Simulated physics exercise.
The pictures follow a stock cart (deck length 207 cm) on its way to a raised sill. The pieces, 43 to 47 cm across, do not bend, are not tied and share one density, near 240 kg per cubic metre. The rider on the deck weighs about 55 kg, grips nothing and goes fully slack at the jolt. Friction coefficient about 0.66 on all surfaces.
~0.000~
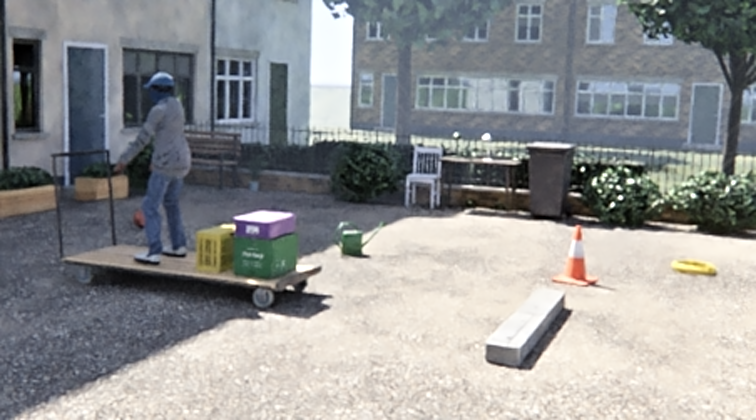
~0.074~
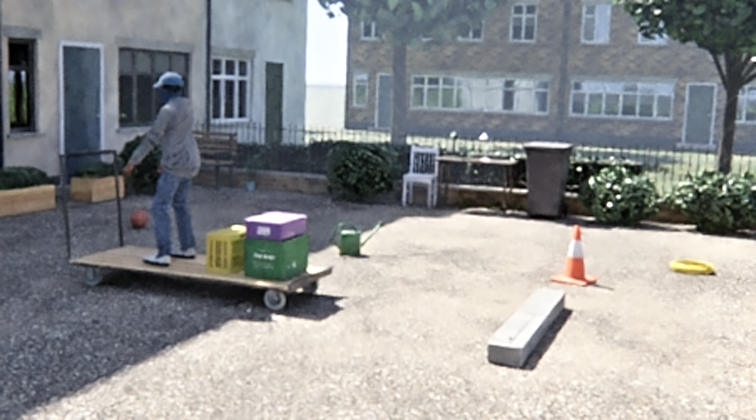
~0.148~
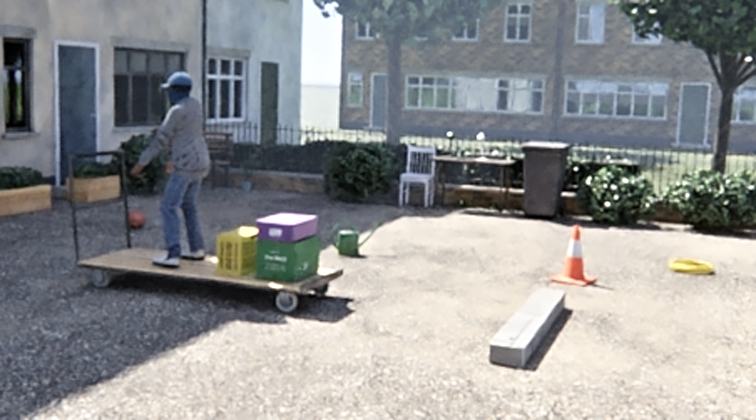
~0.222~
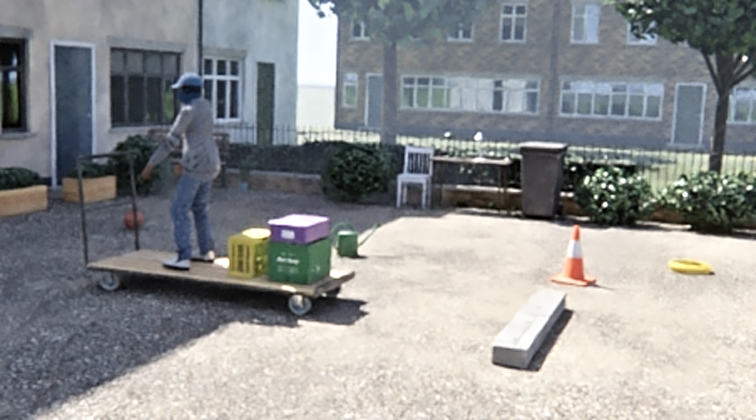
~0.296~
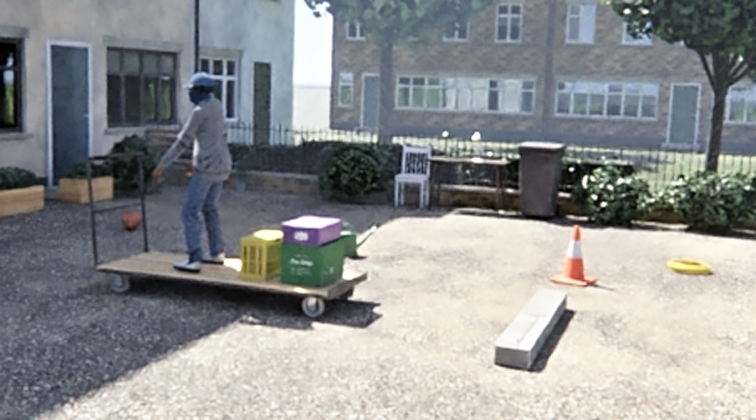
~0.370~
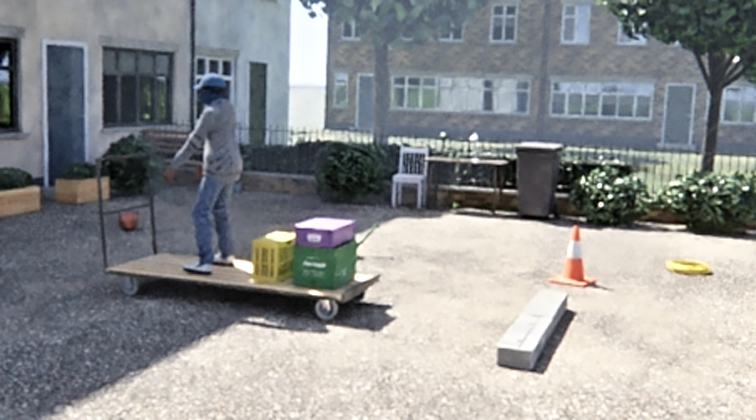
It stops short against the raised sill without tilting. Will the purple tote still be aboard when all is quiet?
The purple tote stays on at this speed.
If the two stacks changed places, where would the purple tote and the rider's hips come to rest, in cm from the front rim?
Then purple 50 behind, hips 100 behind.
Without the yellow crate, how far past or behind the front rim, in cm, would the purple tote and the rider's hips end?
Then purple 20 behind, hips 60 behind.
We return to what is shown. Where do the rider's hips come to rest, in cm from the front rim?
About 60 cm behind the rim.
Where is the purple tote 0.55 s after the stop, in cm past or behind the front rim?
Some 15 cm behind it.
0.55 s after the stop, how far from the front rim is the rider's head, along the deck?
Some 70 cm behind it.
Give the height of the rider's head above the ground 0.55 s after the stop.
Roughly 90 cm above it.
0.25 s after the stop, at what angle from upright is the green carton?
Roughly 0° from upright.
After 1.29 s the deck stops.
After 1.84 s the purple tote is 16 cm behind the rim, tilted 0°, near (515, 251) in the last picture's view.
After 2.29 s the purple tote is 16 cm behind the rim, tilted 0°, near (515, 251) in the last picture's view.
At rest, 5.3 s, nothing is past the rim; behind it, purple tote, yellow crate, green carton and the rider's hips.
